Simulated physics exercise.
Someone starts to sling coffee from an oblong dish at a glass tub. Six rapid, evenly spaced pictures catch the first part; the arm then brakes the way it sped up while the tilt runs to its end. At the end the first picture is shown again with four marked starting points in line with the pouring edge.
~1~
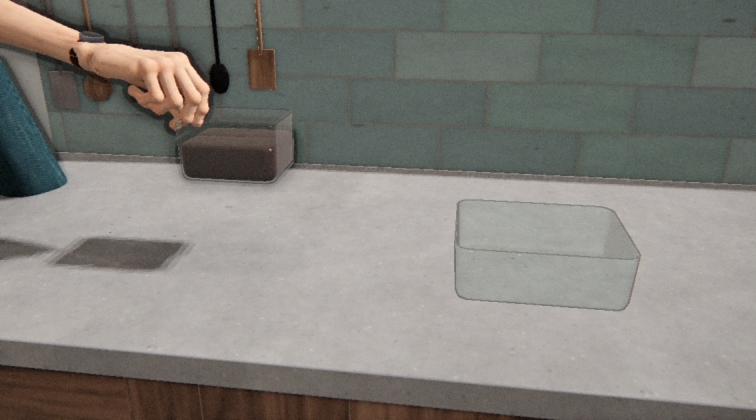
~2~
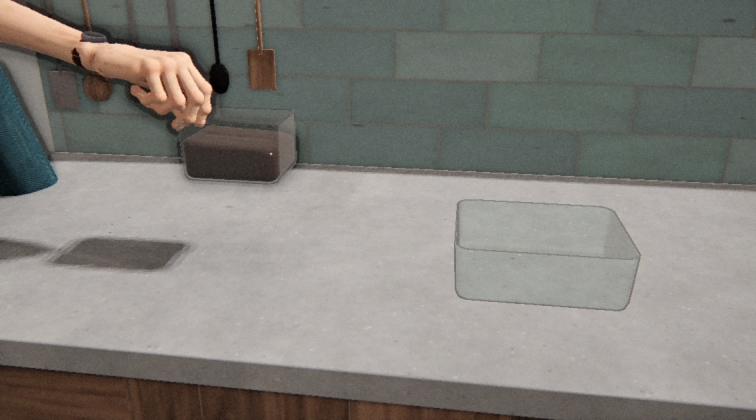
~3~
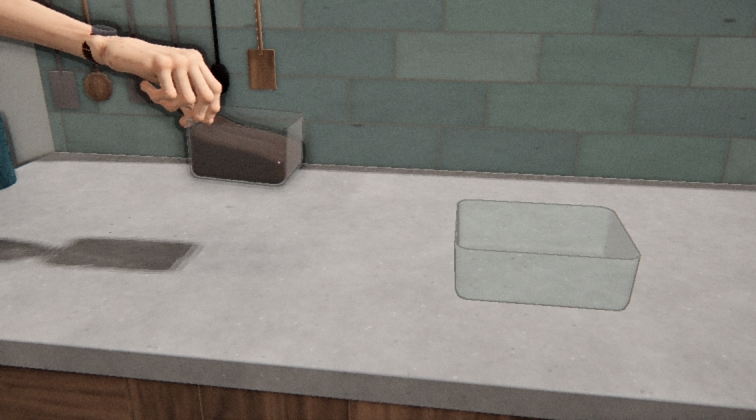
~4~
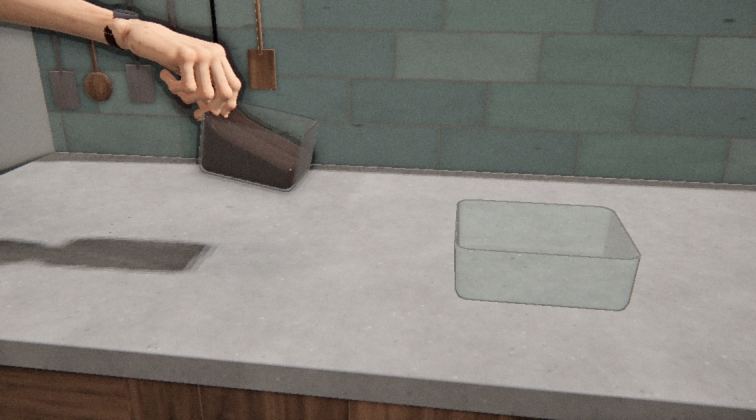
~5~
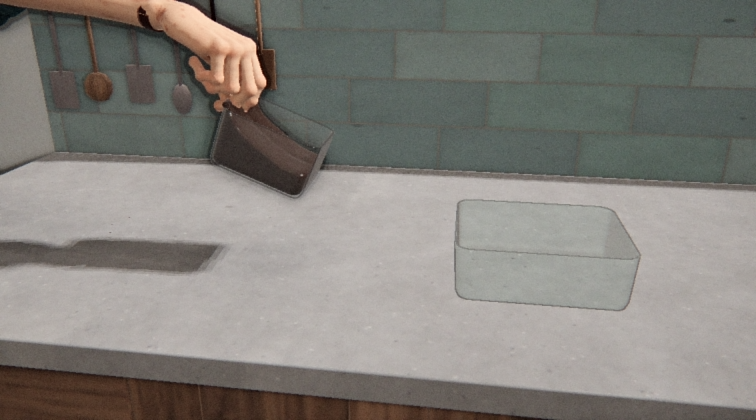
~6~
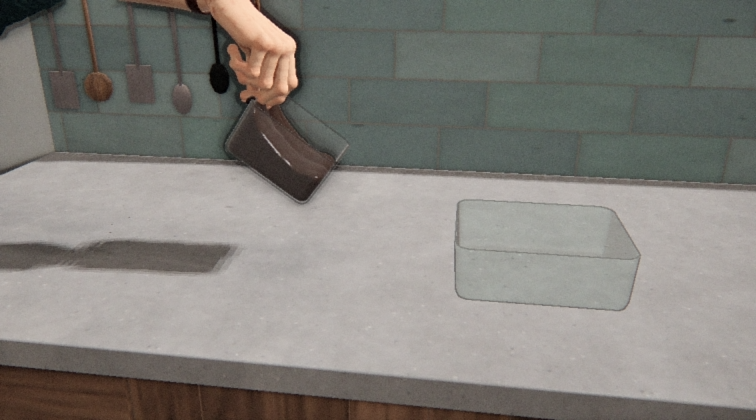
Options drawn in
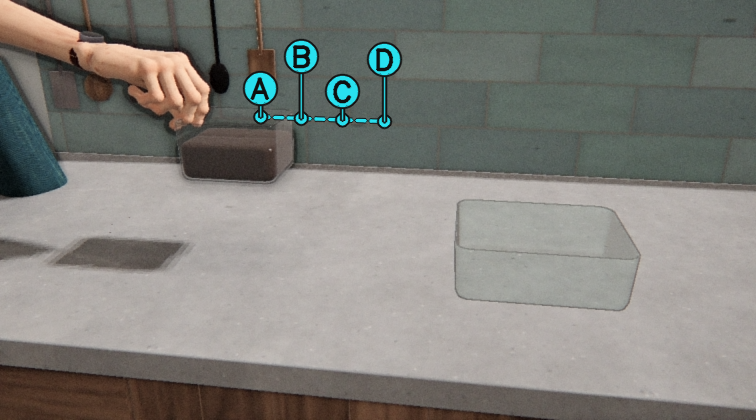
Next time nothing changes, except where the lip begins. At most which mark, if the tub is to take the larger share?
That is dot C.
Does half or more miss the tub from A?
Yes, it does.
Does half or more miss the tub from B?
Yes.
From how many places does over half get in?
Two of the four.
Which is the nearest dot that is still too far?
Dot B.
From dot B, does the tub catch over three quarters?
No.
On the marked copy, A at (260, 116); B at (301, 118); C at (342, 119); D at (384, 121).
If A is chosen, about 2 % lands in the tub, 93 % falls short and 5 % goes beside or beyond.
If B is chosen, about 30 % lands in the tub, 64 % falls short and 6 % goes beside or beyond.
If C is chosen, about 63 % lands in the tub, 25 % falls short and 12 % goes beside or beyond.
If D is chosen, about 84 % lands in the tub, 4 % falls short and 12 % goes beside or beyond.
